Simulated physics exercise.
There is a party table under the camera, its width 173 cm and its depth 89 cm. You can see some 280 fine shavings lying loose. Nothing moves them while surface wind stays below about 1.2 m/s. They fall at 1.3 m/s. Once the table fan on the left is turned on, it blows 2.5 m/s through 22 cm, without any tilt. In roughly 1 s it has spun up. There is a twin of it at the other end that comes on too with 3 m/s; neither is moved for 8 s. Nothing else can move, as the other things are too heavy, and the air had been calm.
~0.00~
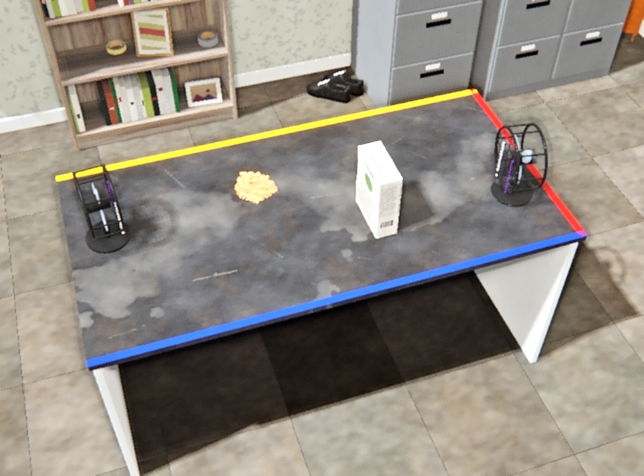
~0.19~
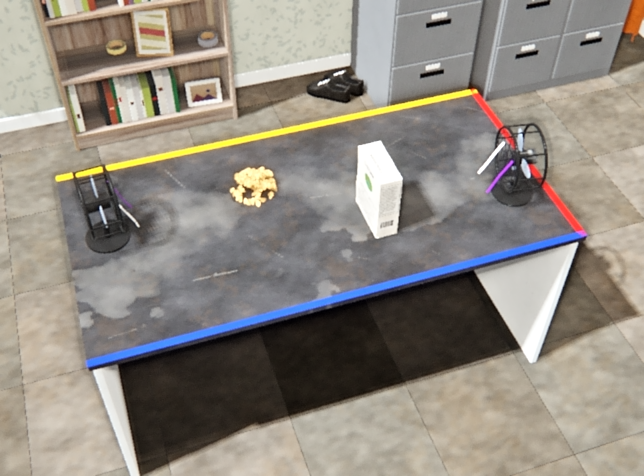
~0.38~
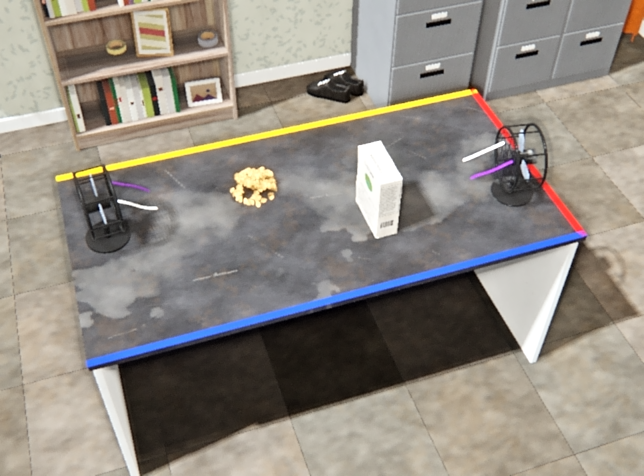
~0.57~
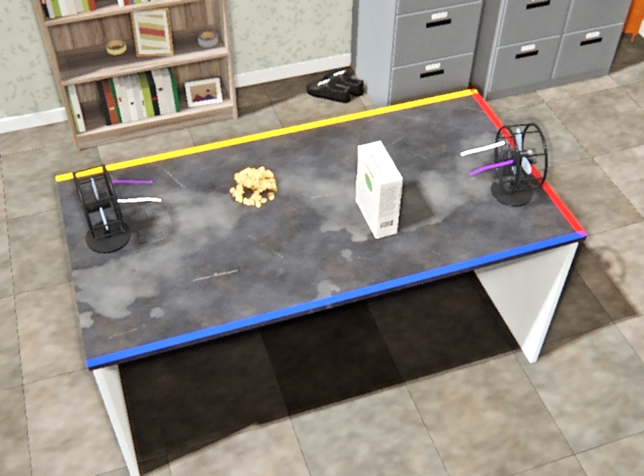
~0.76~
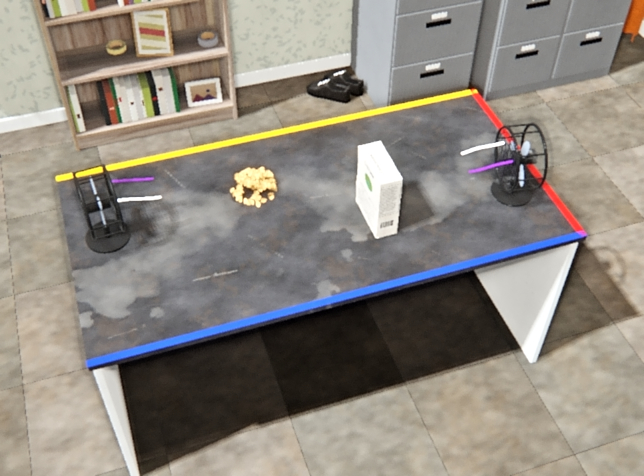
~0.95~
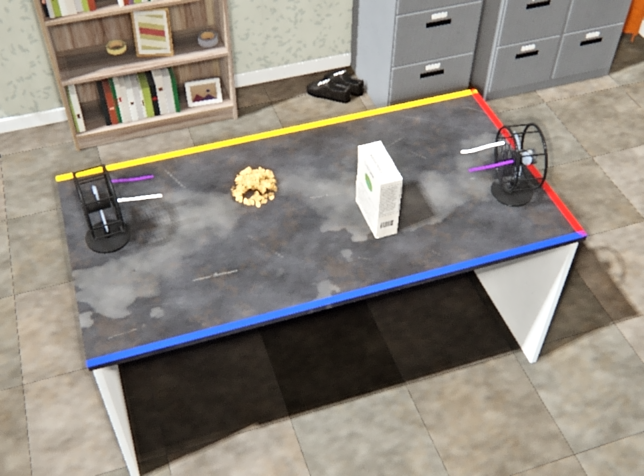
In the video, two table fans at opposite ends of a dark table with coloured edges start up, their ribbons lifting and fluttering inward, while a pile of pale shavings beside a white carton loosens slightly and barely moves.
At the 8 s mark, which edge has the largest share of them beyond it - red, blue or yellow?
Yellow.
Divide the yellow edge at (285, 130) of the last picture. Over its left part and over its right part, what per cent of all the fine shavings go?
About 5 per cent left, about 60 per cent right.
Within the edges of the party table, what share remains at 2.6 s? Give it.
Around 90 in a hundred.
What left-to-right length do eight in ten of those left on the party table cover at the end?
About 20 cm.
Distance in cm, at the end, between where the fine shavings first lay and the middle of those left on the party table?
Close to 15 cm.
After 1.6 s, 0 % are over the red edge, 0 % over the blue edge and 1 % over the yellow edge; the middle of those left on the top is near (266, 185); 1 % are gone or lie where they will stay.
After 2.6 s, 0 % are over the red edge, 0 % over the blue edge and 6 % over the yellow edge; the middle of those left on the top is near (280, 181); 7 % are gone or lie where they will stay.
After 4.4 s, 0 % are over the red edge, 5 % over the blue edge and 36 % over the yellow edge; the middle of those left on the top is near (295, 174); 39 % are gone or lie where they will stay.
After 8.0 s, at the end, 0 % are over the red edge, 16 % over the blue edge and 61 % over the yellow edge; the middle of those left on the top is near (295, 171).
